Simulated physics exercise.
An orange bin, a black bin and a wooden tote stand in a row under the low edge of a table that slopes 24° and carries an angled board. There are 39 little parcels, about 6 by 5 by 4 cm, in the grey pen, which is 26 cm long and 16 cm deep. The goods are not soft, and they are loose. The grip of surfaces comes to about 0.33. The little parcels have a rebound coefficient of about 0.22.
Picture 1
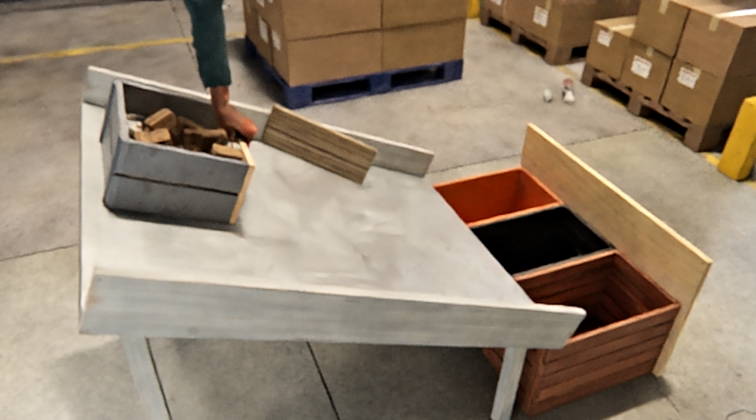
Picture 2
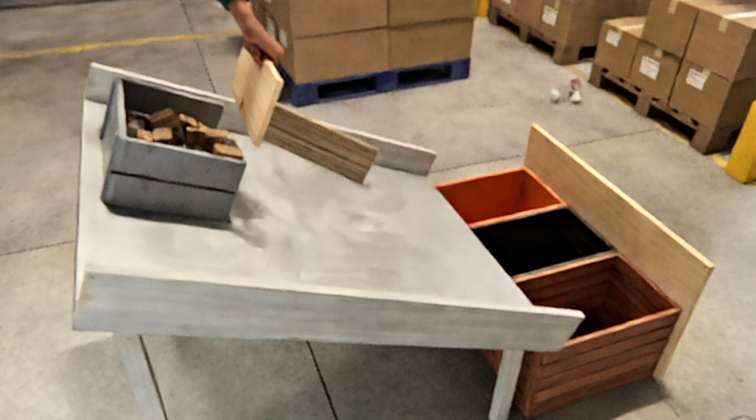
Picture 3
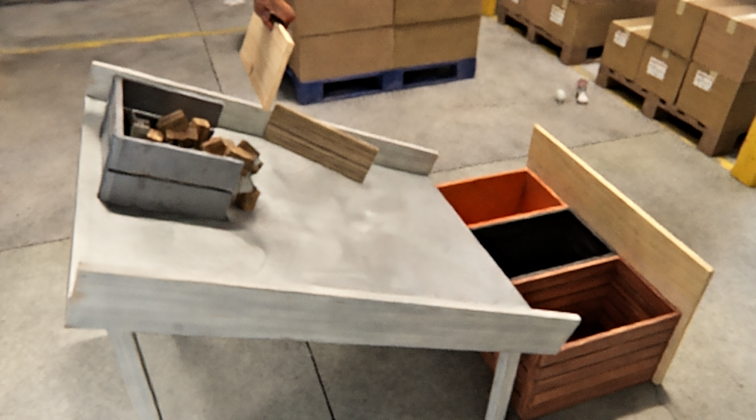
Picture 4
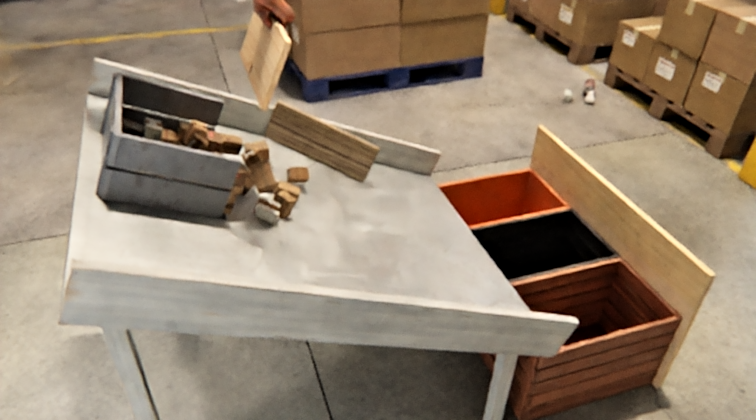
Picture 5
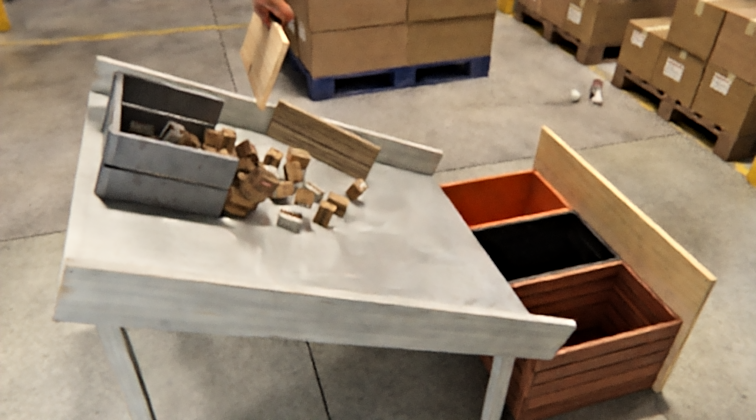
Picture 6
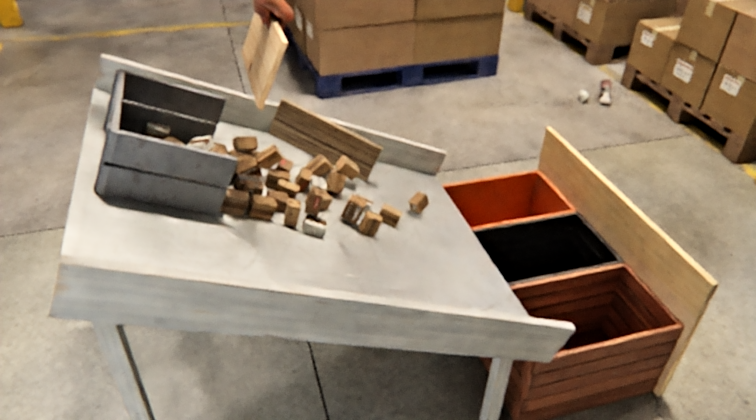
A hand in a dark green sleeve reaches over a pale grey sloping table on a concrete warehouse floor, seen from above, with cartons on pallets behind. A grey pen of small brown wooden blocks sits at the left near an angled board, and orange, black and reddish-brown bins stand at right. The hand lifts a light panel away and blocks tumble out, spreading rightward, as the camera shifts slightly.
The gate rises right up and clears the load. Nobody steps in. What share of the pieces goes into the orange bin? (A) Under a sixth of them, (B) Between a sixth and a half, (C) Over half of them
Answer: B.
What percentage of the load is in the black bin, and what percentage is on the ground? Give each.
I'd put it at about 70 percent, then about 0 percent.
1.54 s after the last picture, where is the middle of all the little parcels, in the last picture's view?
Somewhere about (550, 287) in pixels.
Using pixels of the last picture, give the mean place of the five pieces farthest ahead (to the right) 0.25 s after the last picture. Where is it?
The leading five average out near (475, 224).
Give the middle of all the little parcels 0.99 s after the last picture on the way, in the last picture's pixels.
I'd say close to (538, 282).
Then, 0.25 s after the last picture, 2 still in the grey pen, 1 in the black bin, 35 on the slope and 1 in the air.
Then, 0.55 s after the last picture, 3 in the orange bin, 7 in the black bin, 25 on the slope and 4 in the air.
Then, 0.99 s after the last picture, 9 in the orange bin, 24 in the black bin, 1 in the wooden tote, 3 on the slope and 2 in the air.
Outcome (1.54 s after the last picture), 11 in the orange bin, 27 in the black bin and 1 in the wooden tote. Asked share, 11 of 39, 28 per cent.
